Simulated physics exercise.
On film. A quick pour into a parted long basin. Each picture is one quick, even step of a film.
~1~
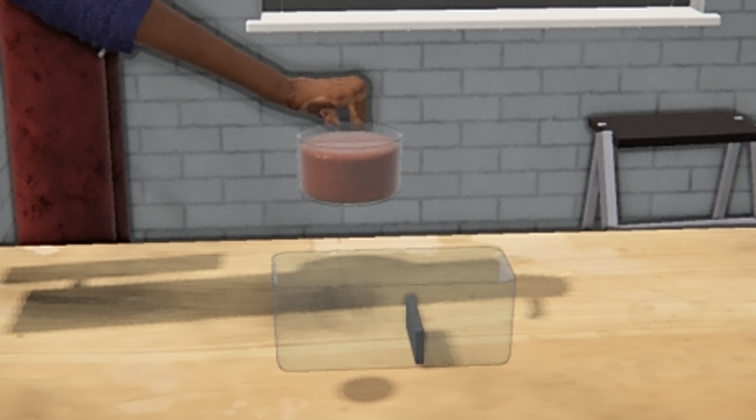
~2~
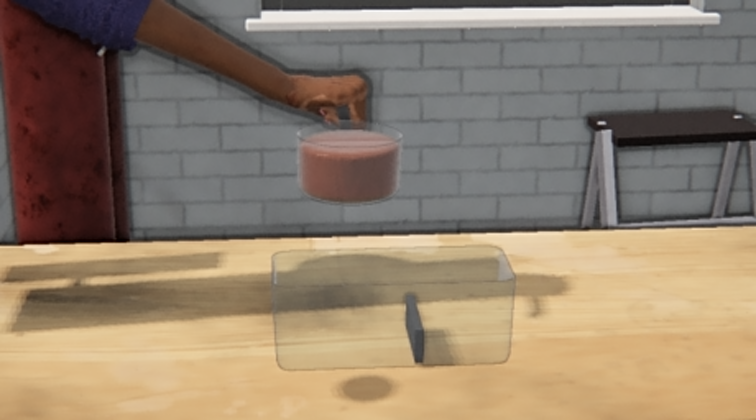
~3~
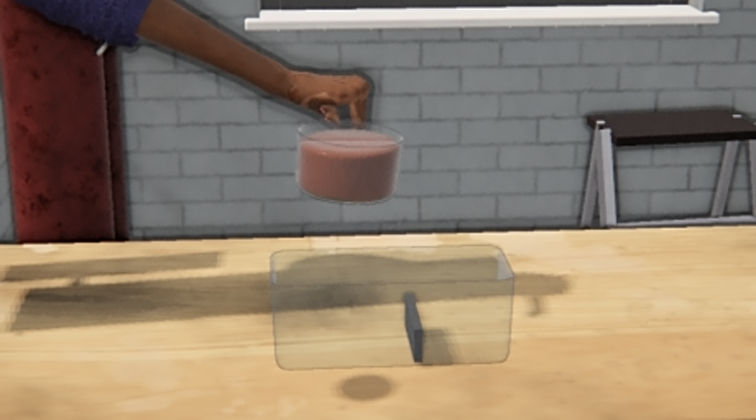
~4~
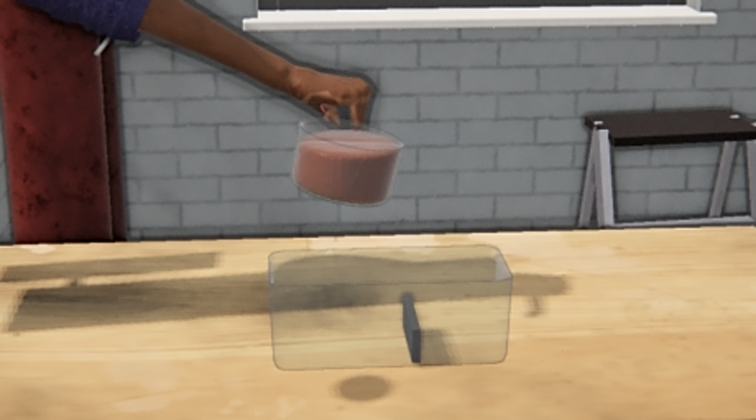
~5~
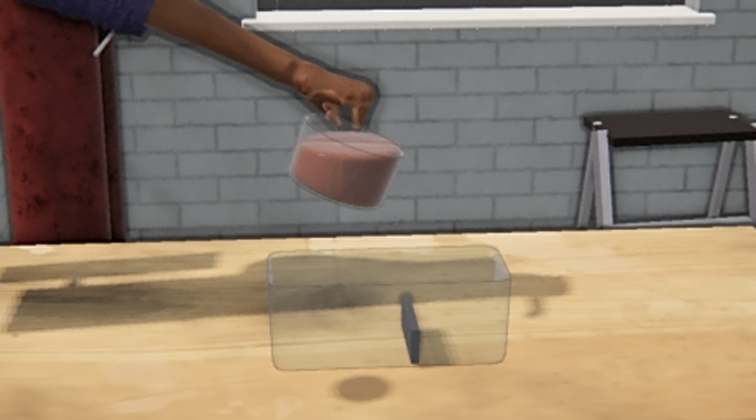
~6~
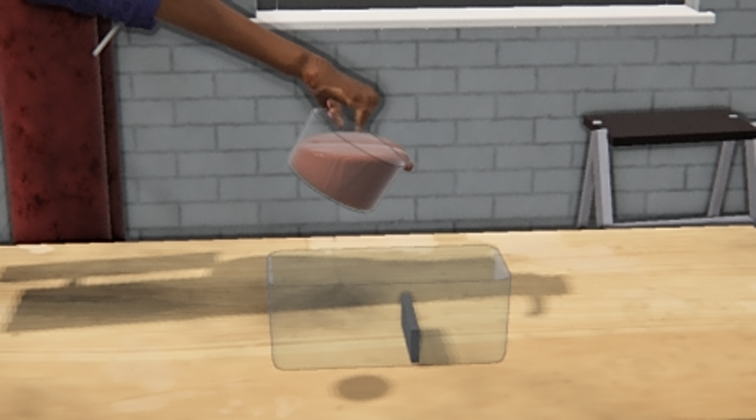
A hand tilting a clear round container of pinkish-red liquid rightward above a transparent rectangular basin, the liquid reaching the lower rim.
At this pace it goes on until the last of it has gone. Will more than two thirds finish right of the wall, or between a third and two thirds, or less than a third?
Right of the wall there will be more than two thirds.
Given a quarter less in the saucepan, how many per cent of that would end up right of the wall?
Near 80 %.
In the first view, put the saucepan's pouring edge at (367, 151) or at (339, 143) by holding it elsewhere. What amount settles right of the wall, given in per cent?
It comes to about 45 %, followed by about 10 %.
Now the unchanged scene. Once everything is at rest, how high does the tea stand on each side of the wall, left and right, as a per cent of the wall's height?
Close to 20 for the left and 90 for the right.
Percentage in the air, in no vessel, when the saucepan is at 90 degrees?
Estimate: 40 per cent, roughly.
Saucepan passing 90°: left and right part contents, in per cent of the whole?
Near 0 in a hundred left, near 30 in a hundred right.
A moment on, the saucepan is tipped on its side and 32 per cent is still to pour, 0 is left of the wall and 29 right of it.
Next, the saucepan is tipped right over and 6 per cent is still to pour, 9 is left of the wall and 71 right of it.
Then the saucepan is tipped right over and 0 per cent is still to pour, 15 is left of the wall and 82 right of it.
Later the saucepan is tipped right over and 0 per cent is still to pour, 20 is left of the wall and 79 right of it.
At rest 20 per cent lies left of the wall, 79 right of it and 1 outside.
